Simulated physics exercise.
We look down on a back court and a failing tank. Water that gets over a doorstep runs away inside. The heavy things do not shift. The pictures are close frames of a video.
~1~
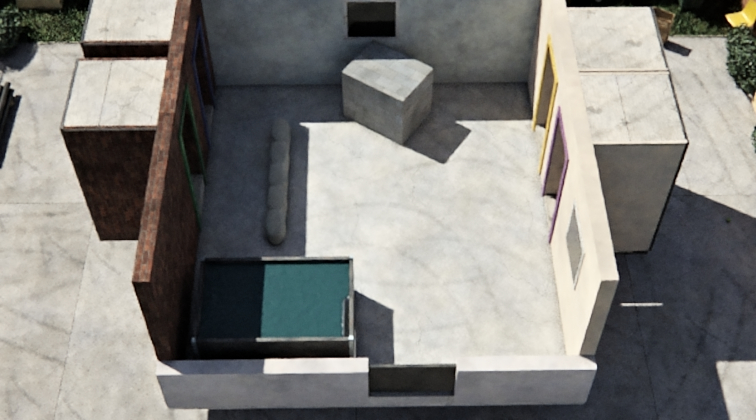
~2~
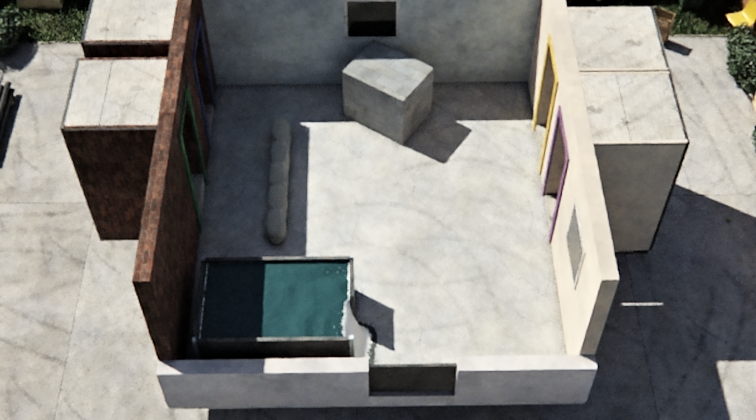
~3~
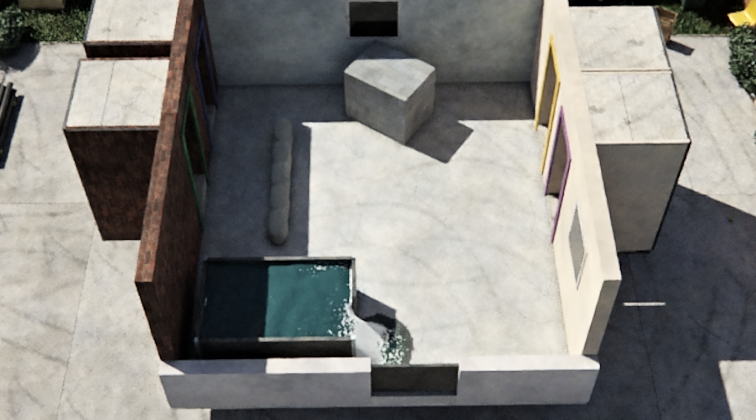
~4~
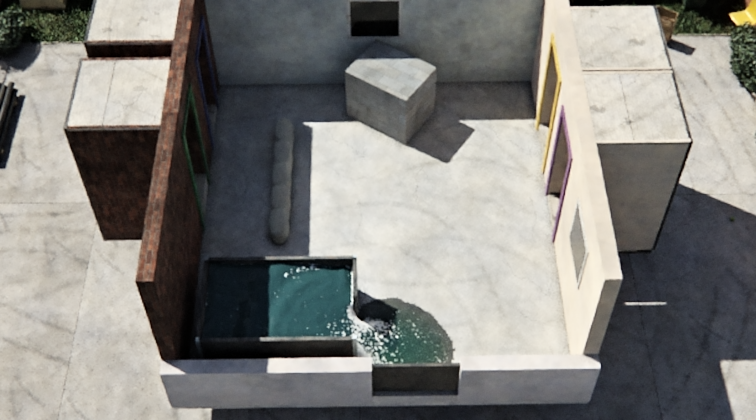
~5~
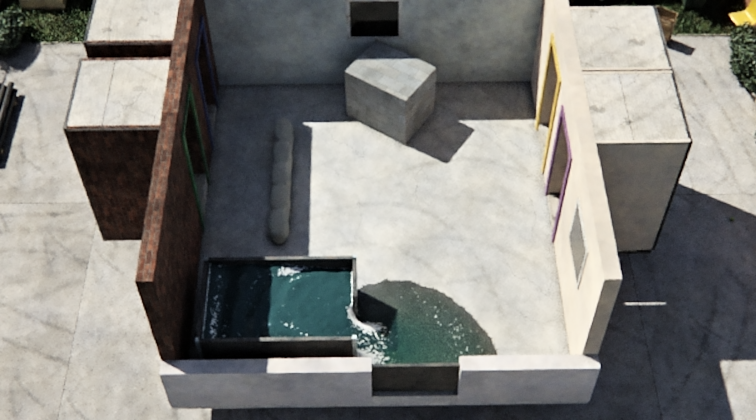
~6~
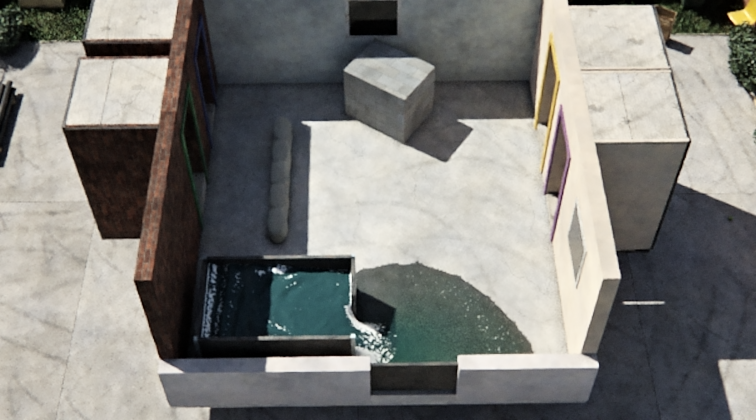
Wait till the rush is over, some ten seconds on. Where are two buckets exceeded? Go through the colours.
In the end: The yellow door stays under that; the green door stays under that; the purple door takes more than that; the blue door stays under that.
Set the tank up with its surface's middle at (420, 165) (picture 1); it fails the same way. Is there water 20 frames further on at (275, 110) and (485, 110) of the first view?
In that order: Dry, wet.
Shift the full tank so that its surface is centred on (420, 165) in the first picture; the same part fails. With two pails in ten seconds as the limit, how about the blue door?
One by one: The blue one stays under.
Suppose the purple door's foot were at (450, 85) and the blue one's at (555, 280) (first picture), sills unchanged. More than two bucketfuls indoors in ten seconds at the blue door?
In short: The blue door lets more in.
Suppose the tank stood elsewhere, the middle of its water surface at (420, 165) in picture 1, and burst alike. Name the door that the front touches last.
I say the blue door.
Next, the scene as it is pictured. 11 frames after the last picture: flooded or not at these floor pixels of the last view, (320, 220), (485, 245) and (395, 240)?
One after the other: No water, under water, no water.
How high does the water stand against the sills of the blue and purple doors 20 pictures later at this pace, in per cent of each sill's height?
In turn 0 and 160 per cent.
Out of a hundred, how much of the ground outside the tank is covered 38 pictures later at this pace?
Roughly 70 per cent.
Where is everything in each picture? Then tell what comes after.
The first picture shows the tank at (275, 301) is whole and still.
In the second picture, water pours out at (351, 339) and has run to a hidden place.
In the third picture, water pours out at (353, 339) and has run to (404, 334).
In the fourth picture, water pours out at (354, 340) and has run to (448, 353).
In the fifth picture, water pours out at (353, 340) and has run to a hidden place.
In the sixth picture, water pours out at (352, 339) and has run to a hidden place.
A moment on, water covers 25 % of the floor; the yellow door not reached, the green door not reached, the purple door not reached, the blue door not reached.
Next, water covers 25 % of the floor; the yellow door not reached, the green door not reached, the purple door under two buckets in, the blue door not reached.
Then, water covers 50 % of the floor; the yellow door wet at the sill, nothing in, the green door not reached, the purple door under two buckets in, the blue door not reached.
Later, water covers 70 % of the floor; the yellow door wet at the sill, nothing in, the green door not reached, the purple door over two buckets in, the blue door not reached.
In the end, water covers 95 % of the floor; the yellow door wet at the sill, nothing in, the green door wet at the sill, nothing in, the purple door over two buckets in, the blue door wet at the sill, nothing in.
